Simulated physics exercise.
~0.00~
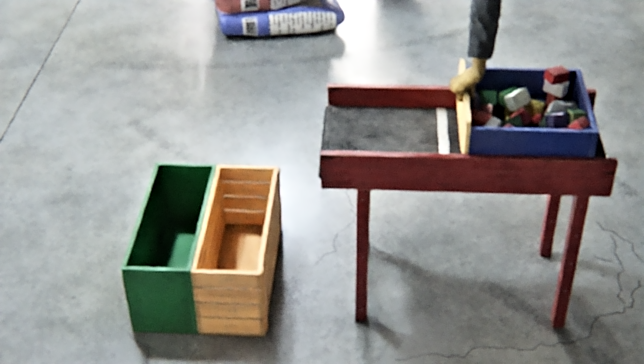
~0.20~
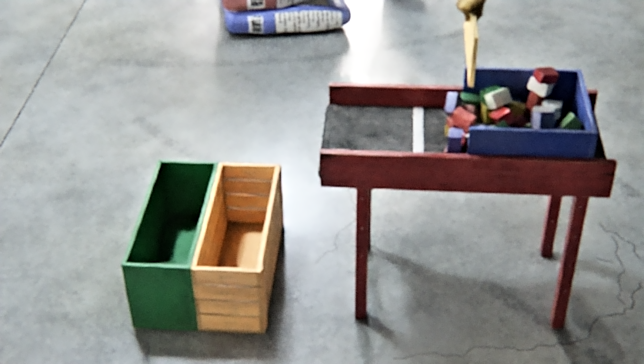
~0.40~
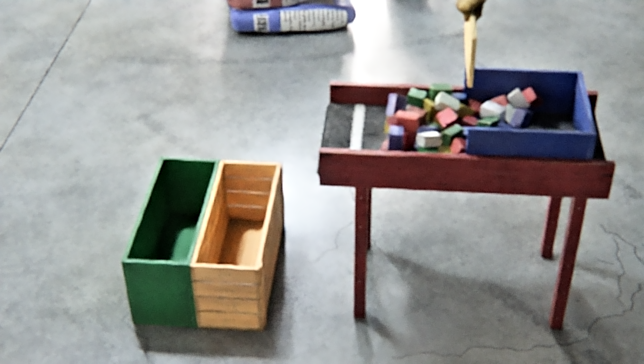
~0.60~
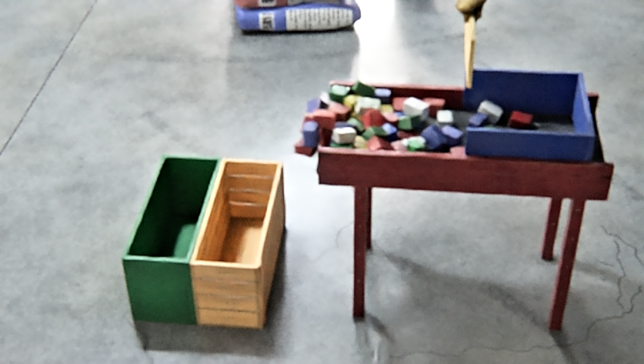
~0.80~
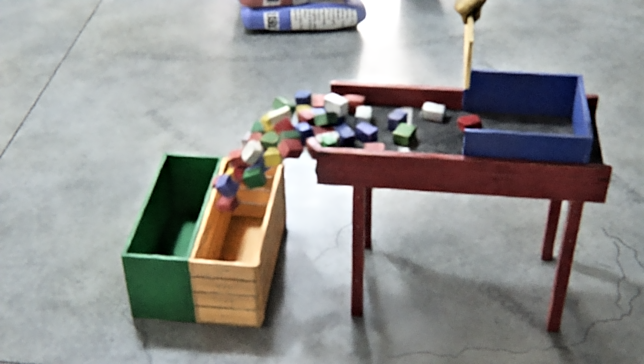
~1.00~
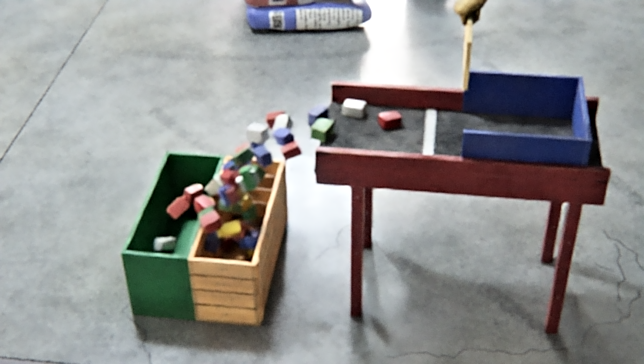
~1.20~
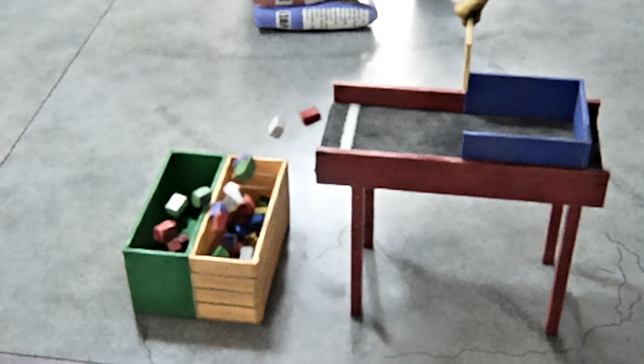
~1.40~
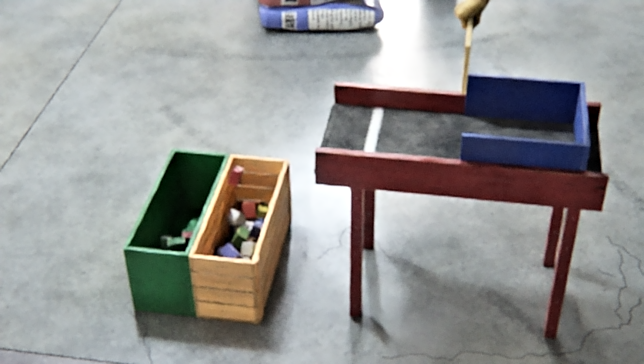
To begin with, small coloured blocks sit in a blue pen on a red table with a dark belt, and a gloved hand grips the yellowish gate beside them. The gate is pulled up, and the belt carries the blocks out to the left in a loose, spreading pile. They reach the end and tumble off in a thick stream towards a wooden box and a green tub on the floor. Some bounce as they land, and a last few drop from the emptied belt. At the end, most lie in the wooden box, with a few in the green tub.
